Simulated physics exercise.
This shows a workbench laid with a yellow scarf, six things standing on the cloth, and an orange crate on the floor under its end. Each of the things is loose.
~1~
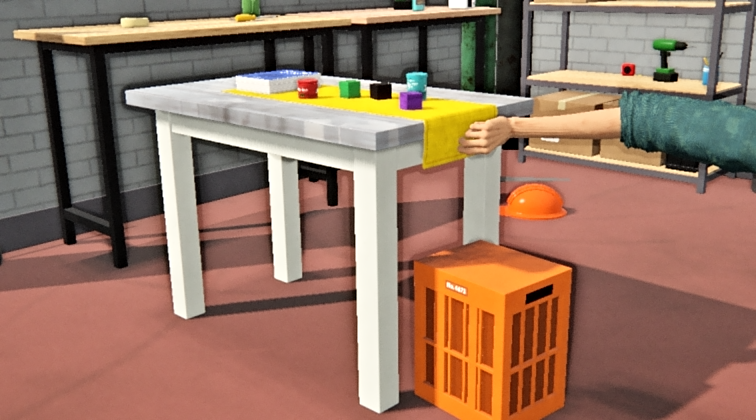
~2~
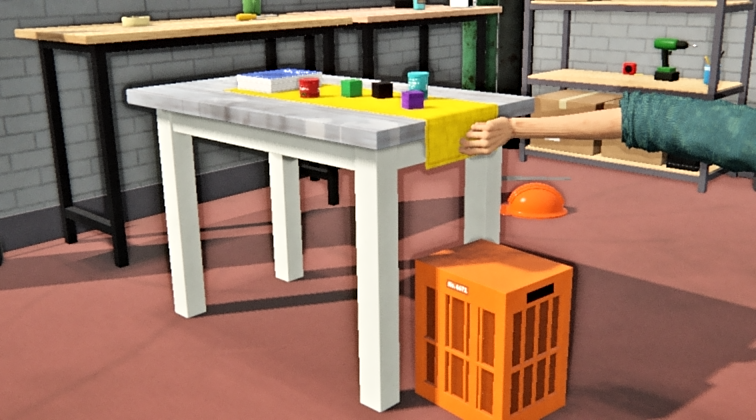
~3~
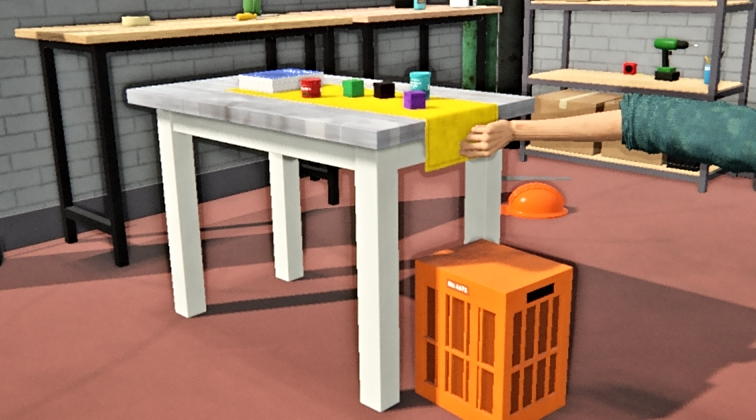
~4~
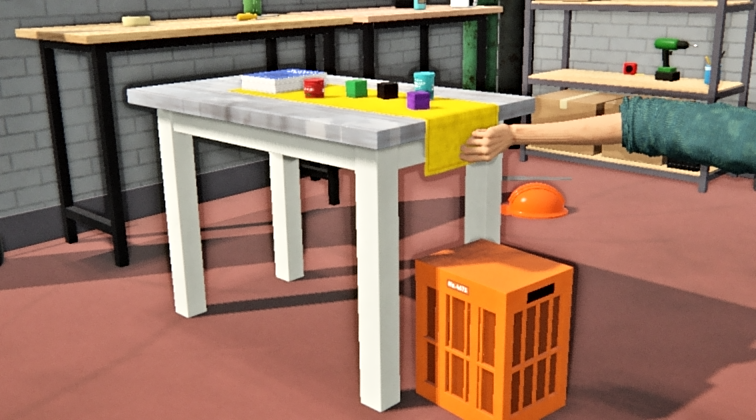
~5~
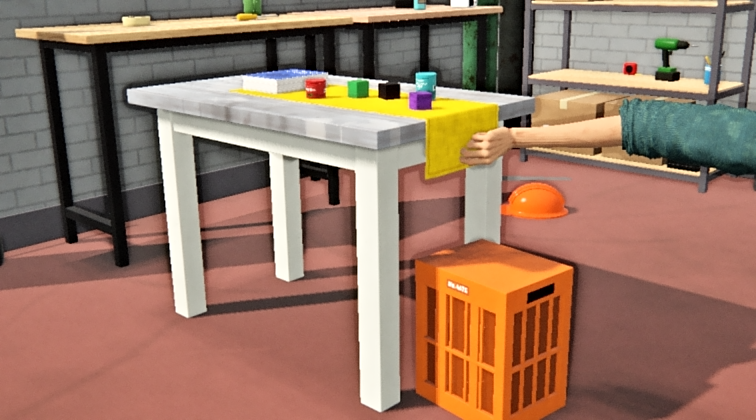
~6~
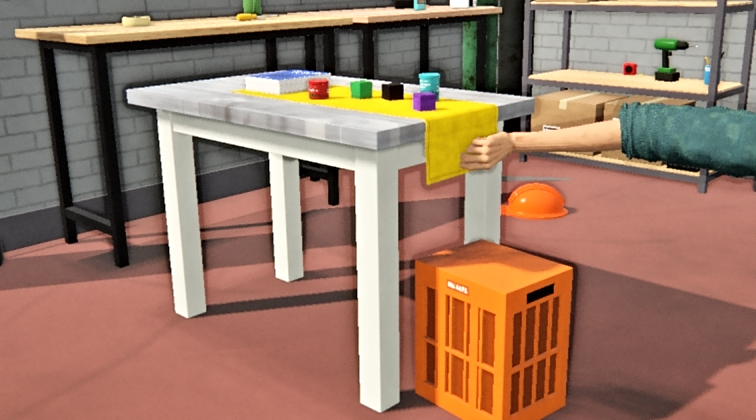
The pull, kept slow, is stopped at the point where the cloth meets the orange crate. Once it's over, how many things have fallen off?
By then two have.
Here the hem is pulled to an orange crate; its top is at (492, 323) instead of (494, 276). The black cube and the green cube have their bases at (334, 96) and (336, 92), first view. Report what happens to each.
The black cube holds on, the green cube keeps its place on top.
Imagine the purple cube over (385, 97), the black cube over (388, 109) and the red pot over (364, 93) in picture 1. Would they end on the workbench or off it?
Purple cube - stays aboard. Black cube - leaves the top. Red pot - stays aboard.
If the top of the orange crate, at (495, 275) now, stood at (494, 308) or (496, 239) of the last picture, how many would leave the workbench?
That would make 3 and 1.
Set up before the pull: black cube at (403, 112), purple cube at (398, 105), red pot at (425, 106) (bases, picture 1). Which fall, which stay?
Briefly: Black cube drops; purple cube drops; red pot drops.
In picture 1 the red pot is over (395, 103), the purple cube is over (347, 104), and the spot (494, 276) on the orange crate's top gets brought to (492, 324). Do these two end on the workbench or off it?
As for the red pot, it leaves the top; as for the purple cube, it leaves the top.
Soon after, hem near (464, 232); purple cube gone.
Then, hem on the crate; purple cube and turquoise can gone.
At rest, hem on the crate; purple cube and turquoise can gone. The answer is two.
